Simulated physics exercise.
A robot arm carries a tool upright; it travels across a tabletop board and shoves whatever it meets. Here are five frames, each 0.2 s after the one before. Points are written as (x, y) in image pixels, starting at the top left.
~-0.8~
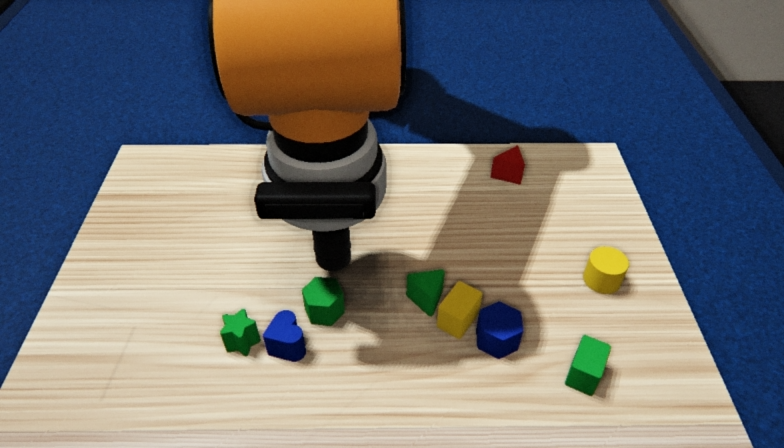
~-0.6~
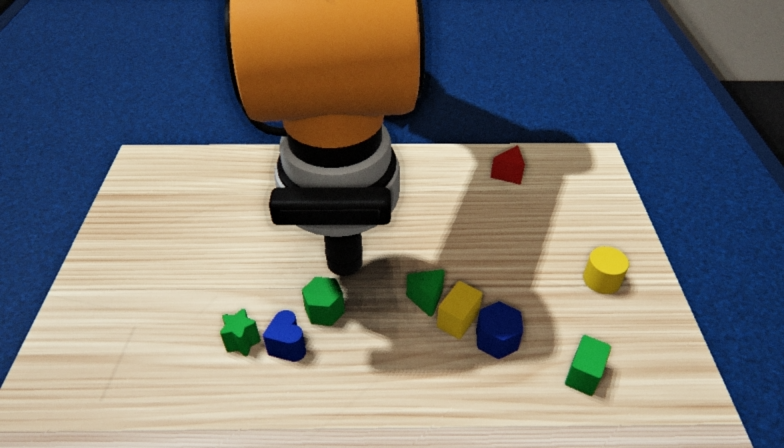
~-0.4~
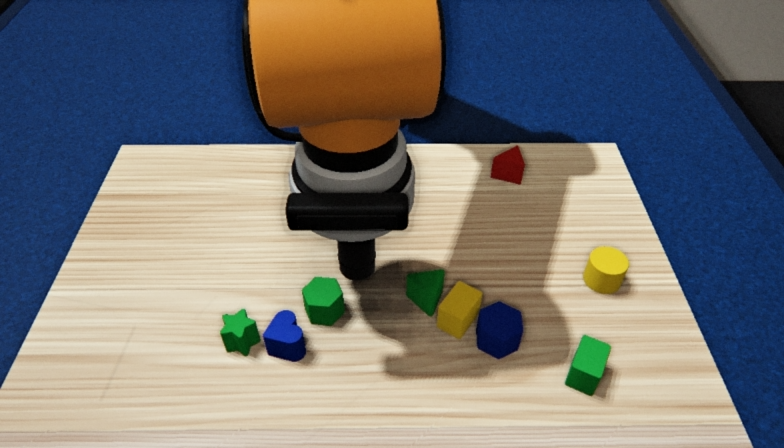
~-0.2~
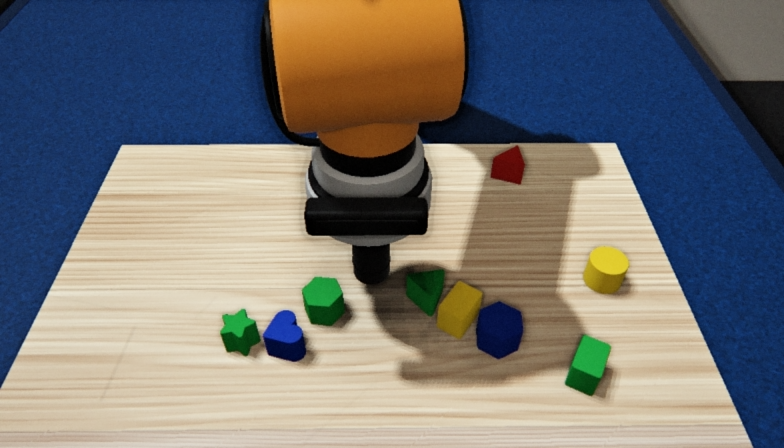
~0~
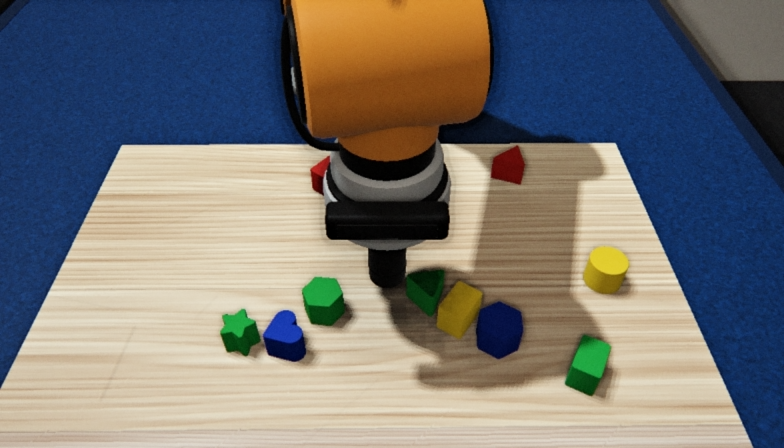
A robotic arm moves slowly right above a wooden board while the colored blocks stay still.
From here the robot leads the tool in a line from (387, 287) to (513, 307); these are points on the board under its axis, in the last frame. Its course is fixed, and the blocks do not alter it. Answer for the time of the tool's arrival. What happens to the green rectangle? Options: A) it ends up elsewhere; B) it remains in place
My pick is B.
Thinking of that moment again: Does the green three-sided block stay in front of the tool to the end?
I expect so.
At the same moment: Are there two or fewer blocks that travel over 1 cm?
No, that is not how it ends up.
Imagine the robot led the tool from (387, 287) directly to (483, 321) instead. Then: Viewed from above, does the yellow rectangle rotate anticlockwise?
Short answer: No.
What follows on the original path. One third of the way, tool at (430, 282); green three-sided block at (463, 284), turned 45° clockwise; yellow rectangle at (474, 306), turned 20° clockwise; blue hexagonal block at (507, 325).
Two thirds of the way, tool at (473, 289); green three-sided block at (504, 276), turned 35° clockwise; yellow rectangle at (482, 308), turned 35° clockwise; blue hexagonal block at (513, 331).
At the end, tool at (515, 296); green three-sided block at (541, 275); yellow rectangle at (502, 314), turned 60° clockwise; blue hexagonal block at (522, 345), turned 25° clockwise; green rectangle still.
